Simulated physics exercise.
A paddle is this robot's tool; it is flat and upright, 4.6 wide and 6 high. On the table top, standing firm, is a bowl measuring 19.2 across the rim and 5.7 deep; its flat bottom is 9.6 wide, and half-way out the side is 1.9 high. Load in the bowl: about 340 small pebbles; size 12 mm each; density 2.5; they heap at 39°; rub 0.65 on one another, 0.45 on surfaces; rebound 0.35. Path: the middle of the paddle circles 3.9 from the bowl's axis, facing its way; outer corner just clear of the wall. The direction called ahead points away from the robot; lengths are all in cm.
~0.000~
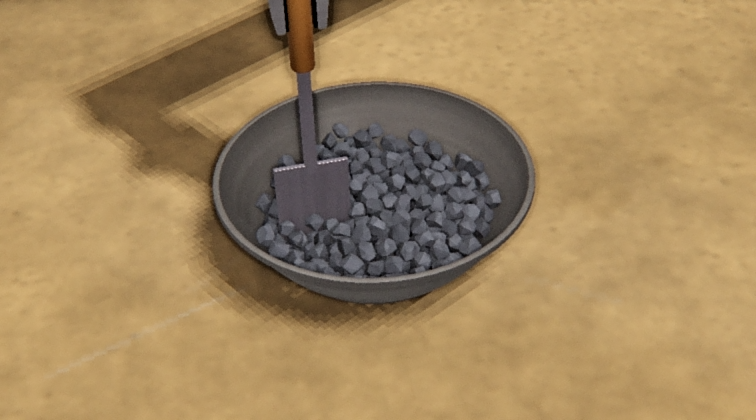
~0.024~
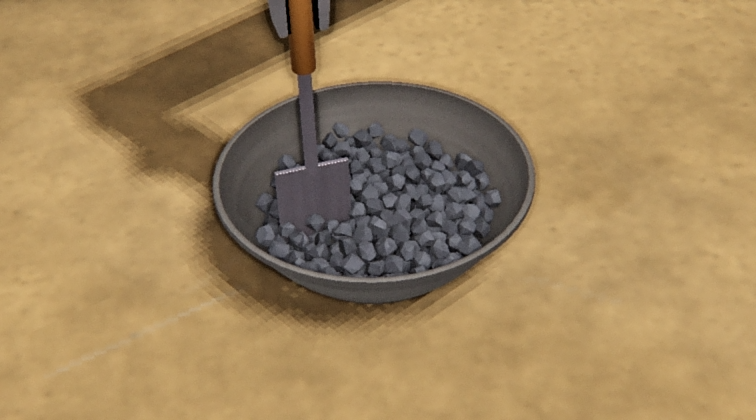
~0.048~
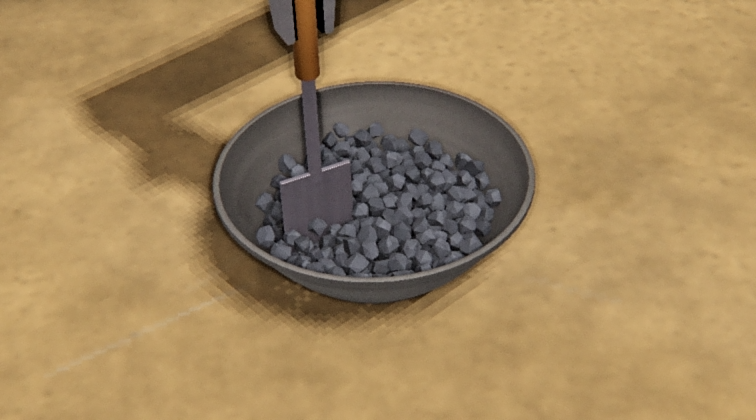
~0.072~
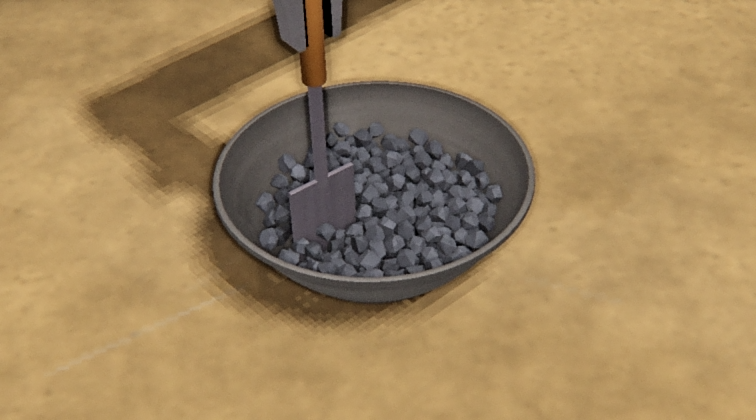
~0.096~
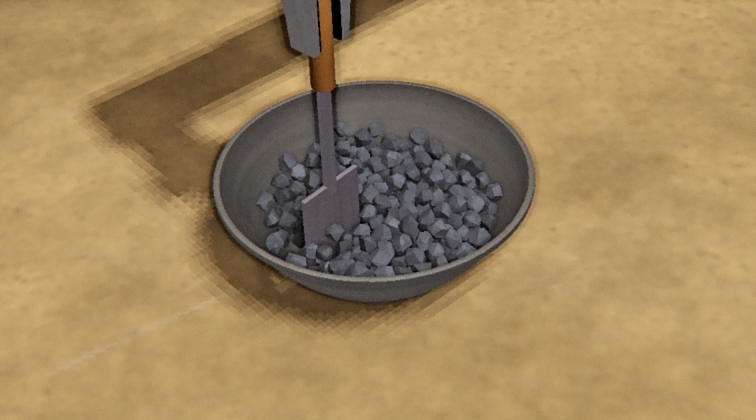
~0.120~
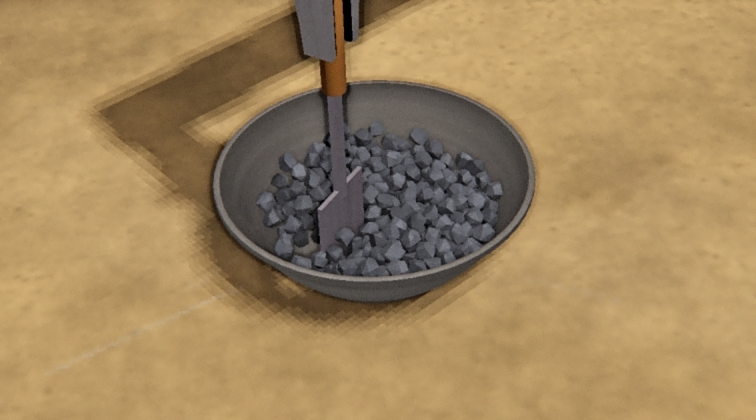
A flat paddle pushes through grey pebbles in a bowl, turning as it moves right.
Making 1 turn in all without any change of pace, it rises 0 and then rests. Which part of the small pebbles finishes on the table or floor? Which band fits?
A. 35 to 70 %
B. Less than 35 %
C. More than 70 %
B.
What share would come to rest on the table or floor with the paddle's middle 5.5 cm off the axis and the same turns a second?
That would give close to 25 per cent.
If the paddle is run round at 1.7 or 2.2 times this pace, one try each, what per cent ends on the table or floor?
30 % and 45 %.
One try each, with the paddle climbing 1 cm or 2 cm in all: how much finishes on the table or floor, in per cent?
That gives about 10 per cent and 15 per cent, in order.
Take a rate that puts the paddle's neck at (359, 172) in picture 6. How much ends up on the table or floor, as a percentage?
Close to 20 in a hundred.
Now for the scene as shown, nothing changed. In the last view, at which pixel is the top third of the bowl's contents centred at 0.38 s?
Centre of upper third: Approx. (454, 142) px.
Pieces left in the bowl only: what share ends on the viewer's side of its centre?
Some 65 per cent.
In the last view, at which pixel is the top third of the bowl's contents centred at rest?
Roughly pixel (315, 235).
By 0.38 s, 168° round, highest piece 8 above the table; 330 in the bowl, 7 on the table or floor, 4 in flight or on the tool.
By 0.64 s, 290° round, highest piece 8 above the table; 312 in the bowl, 23 on the table or floor, 6 in flight or on the tool.
By 0.97 s, 0° round, highest piece 7 above the table; 304 in the bowl, 37 on the table or floor.
By 1.67 s, 0° round, highest piece 7 above the table; 304 in the bowl, 37 on the table or floor.
Final count, 304 in the bowl, 37 on the table or floor. That is 11 % on the table or floor.
